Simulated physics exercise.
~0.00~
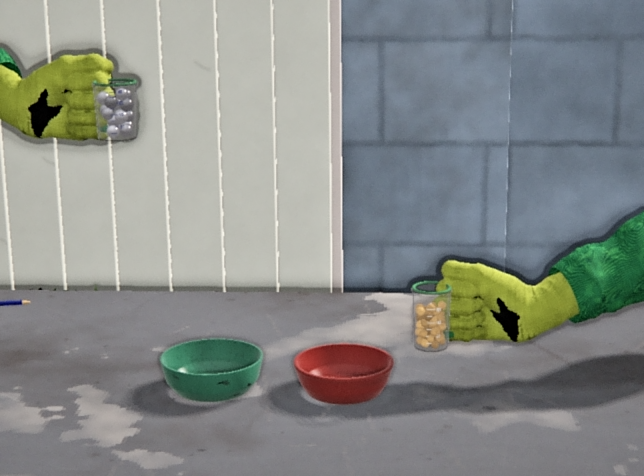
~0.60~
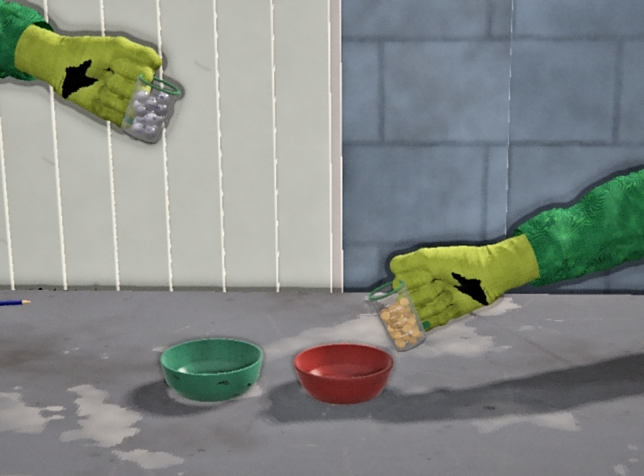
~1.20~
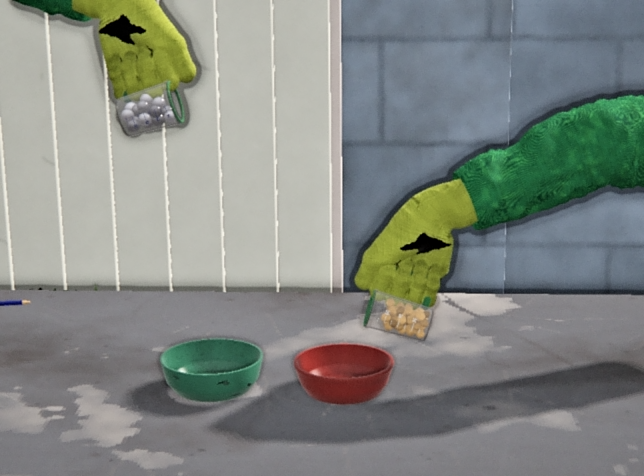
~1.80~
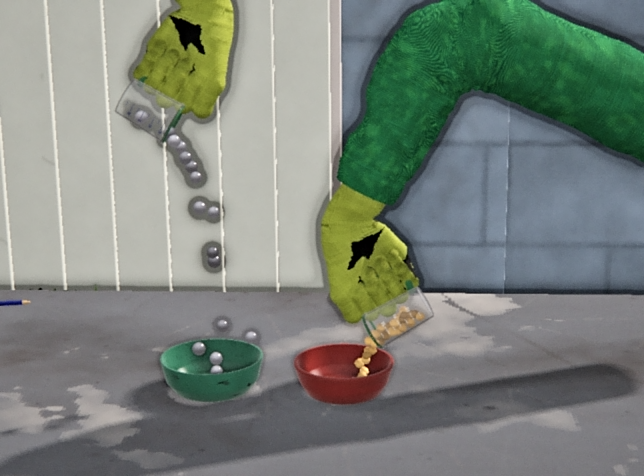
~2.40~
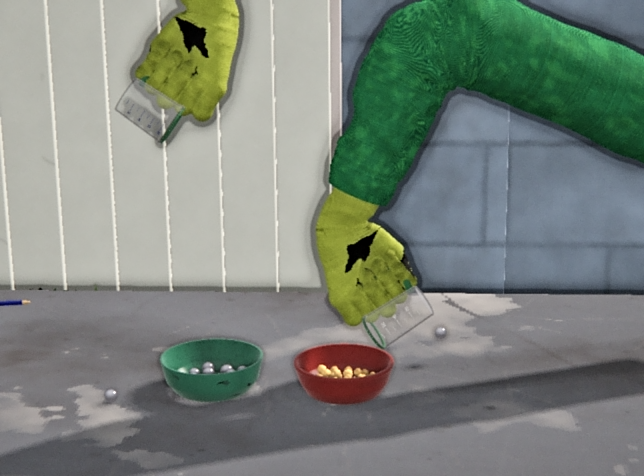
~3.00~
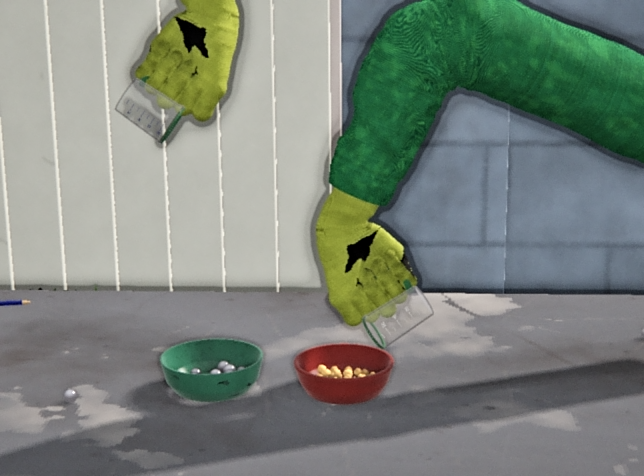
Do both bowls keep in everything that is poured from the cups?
No, only the red bowl on the right keeps everything in. The green bowl on the left holds most of its silvery balls, but some bounce out onto the floor.
